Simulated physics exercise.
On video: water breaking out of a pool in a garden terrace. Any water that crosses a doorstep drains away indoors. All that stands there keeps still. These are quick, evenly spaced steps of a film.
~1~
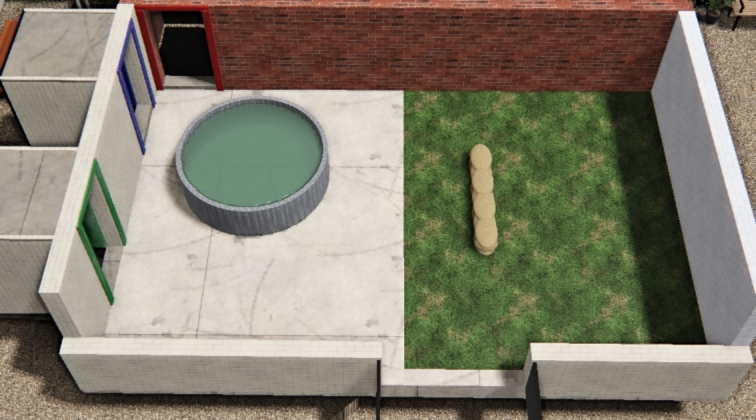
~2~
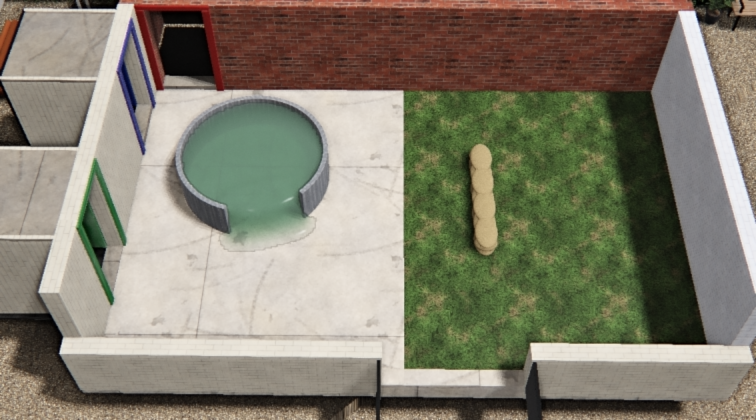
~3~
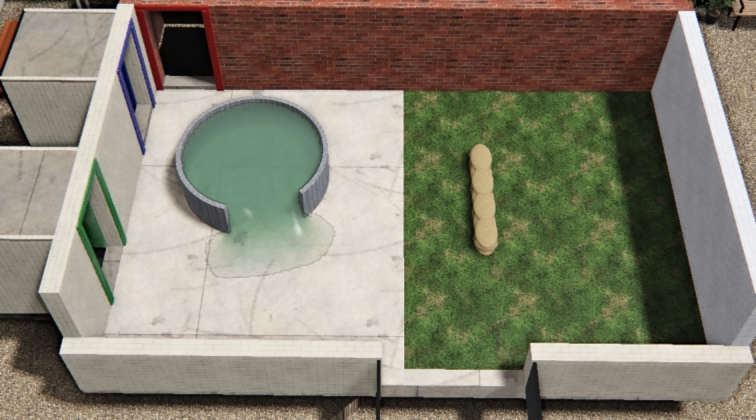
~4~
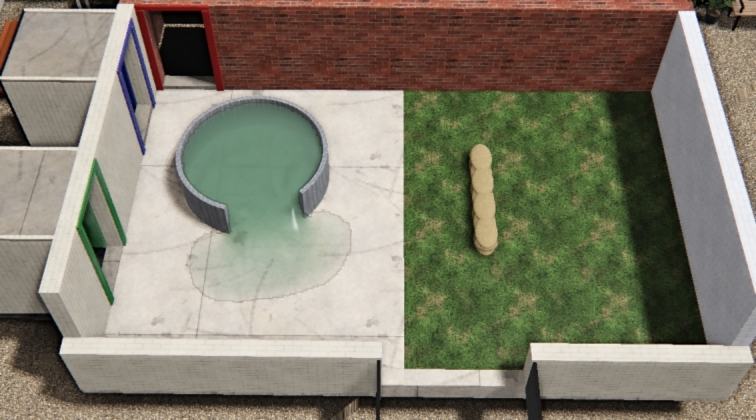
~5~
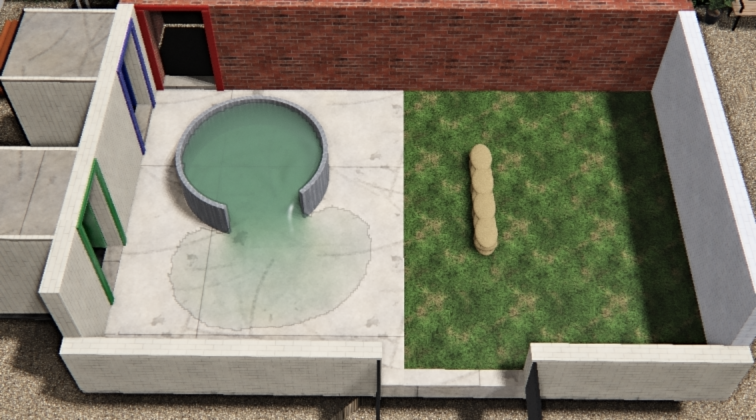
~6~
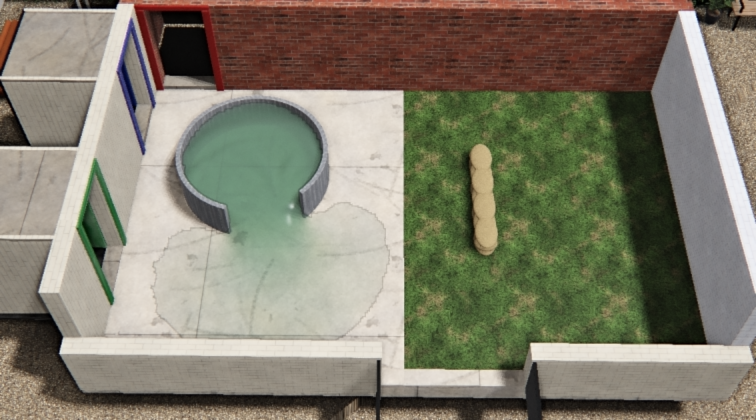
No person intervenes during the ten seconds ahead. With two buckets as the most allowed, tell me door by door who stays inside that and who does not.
Here it is: The blue door stays inside it; the red door stays inside it; the green door does not.
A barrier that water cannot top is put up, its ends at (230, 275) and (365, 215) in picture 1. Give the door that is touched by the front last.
It would be the red-painted one.
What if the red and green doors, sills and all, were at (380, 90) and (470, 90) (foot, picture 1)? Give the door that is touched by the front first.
The blue one, I'd say.
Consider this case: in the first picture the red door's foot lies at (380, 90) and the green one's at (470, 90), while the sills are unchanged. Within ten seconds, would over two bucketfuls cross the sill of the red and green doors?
Result: Red door no, green door no.
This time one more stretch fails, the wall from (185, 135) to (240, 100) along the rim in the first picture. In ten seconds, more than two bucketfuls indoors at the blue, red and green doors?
Taking them in turn, the blue door tops the limit, the red door tops the limit and the green door falls short.
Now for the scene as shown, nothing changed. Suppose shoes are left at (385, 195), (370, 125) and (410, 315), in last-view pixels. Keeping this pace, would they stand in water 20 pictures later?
First spot spared, second spot spared, third spot submerged.
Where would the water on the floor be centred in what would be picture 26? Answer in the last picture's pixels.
Near (275, 258).
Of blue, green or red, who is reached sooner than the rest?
That's the green-painted one.
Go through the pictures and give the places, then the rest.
In the first frame, the pool at (253, 154) is whole and still.
In the second frame, the front is at (223, 235), out from the gap at (267, 224).
In the third frame, water pours out at (268, 225) and has run to (218, 269).
In the fourth frame, the front is at (215, 294), out from the gap at (268, 226).
In the fifth frame, the front is at (211, 320), out from the gap at (268, 225).
In the sixth frame, water pours out at (268, 225) and has run to (331, 336).
A moment on, water covers 20 % of the floor; the blue door not reached, the red door not reached, the green door not reached.
Next, water covers 25 % of the floor; the blue door not reached, the red door not reached, the green door wet at the sill, nothing in.
Then, water covers 35 % of the floor; the blue door not reached, the red door not reached, the green door under two buckets in.
Later, water covers 55 % of the floor; the blue door wet at the sill, nothing in, the red door under two buckets in, the green door over two buckets in.
In the end, water covers 80 % of the floor; the blue door wet at the sill, nothing in, the red door under two buckets in, the green door over two buckets in.
